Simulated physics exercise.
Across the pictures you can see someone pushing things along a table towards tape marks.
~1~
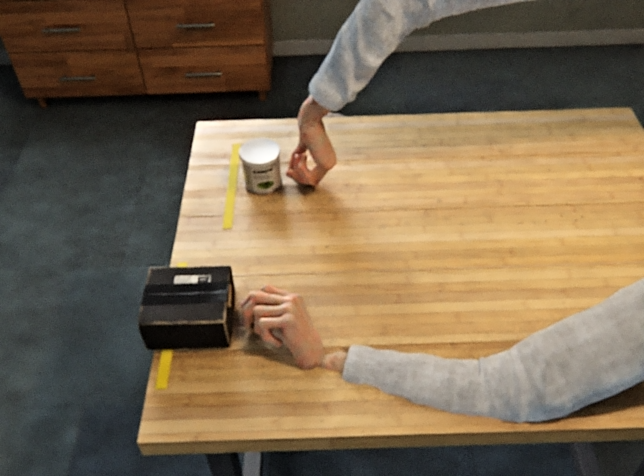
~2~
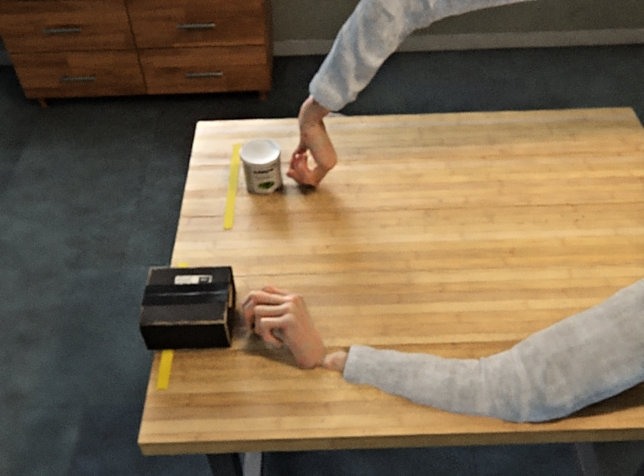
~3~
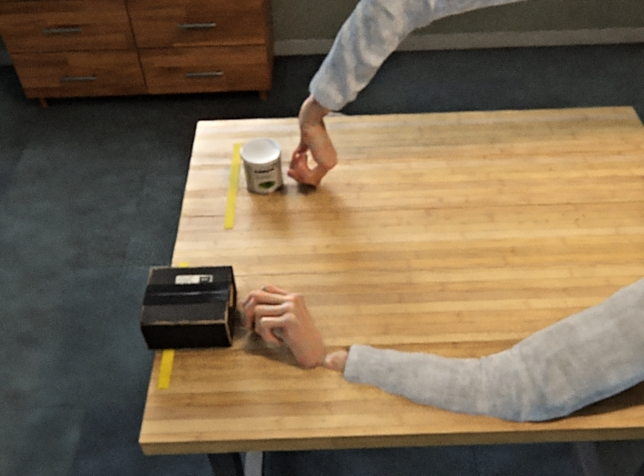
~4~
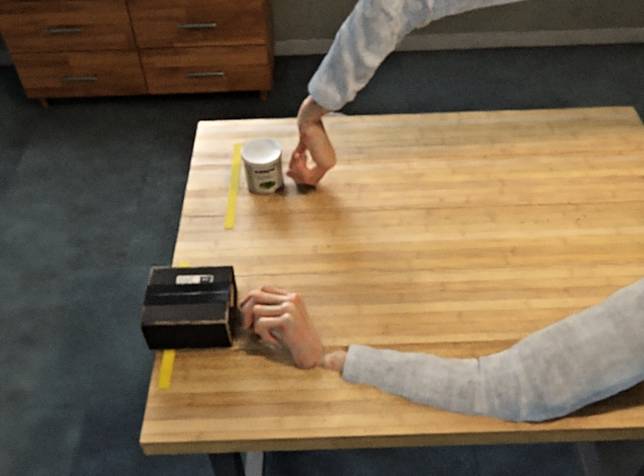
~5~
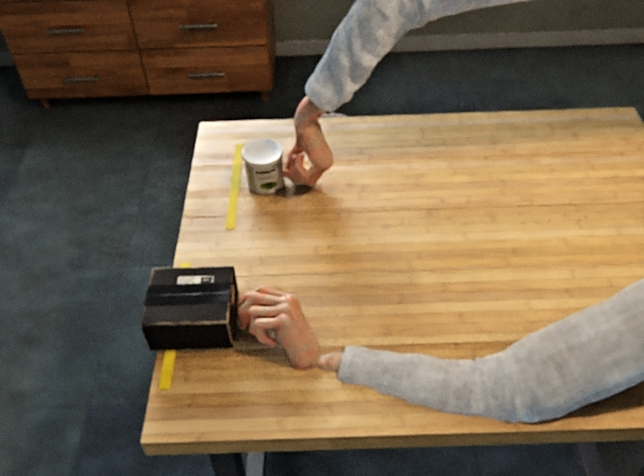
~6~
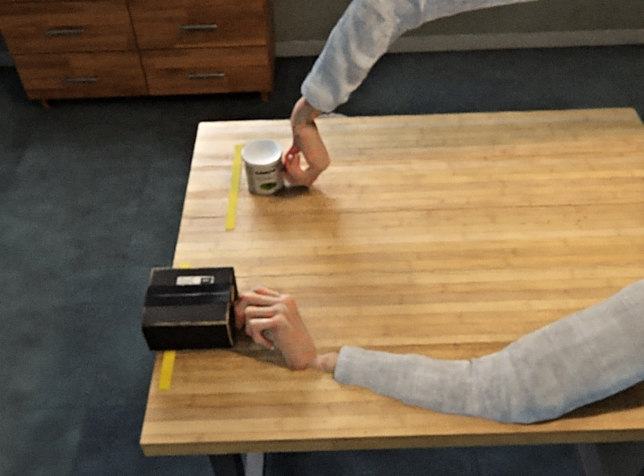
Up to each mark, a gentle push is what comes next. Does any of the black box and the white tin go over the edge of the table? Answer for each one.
Black box - goes over, white tin - stays on.
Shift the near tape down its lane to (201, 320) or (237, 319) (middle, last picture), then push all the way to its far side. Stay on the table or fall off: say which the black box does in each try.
Try one: It is lost over the side; try two: It never leaves the tabletop.
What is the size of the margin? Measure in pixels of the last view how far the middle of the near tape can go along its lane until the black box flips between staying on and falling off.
Going right by 32 pixels does it.
Then, 1.00 s after the last picture, black box on its side near (138, 351); white tin moved about its own width near (217, 170).
Then, 1.34 s after the last picture, black box down below; white tin moved about its own width near (208, 170).
At rest, the black box goes over the edge; the white tin stays on the table, near (208, 169).
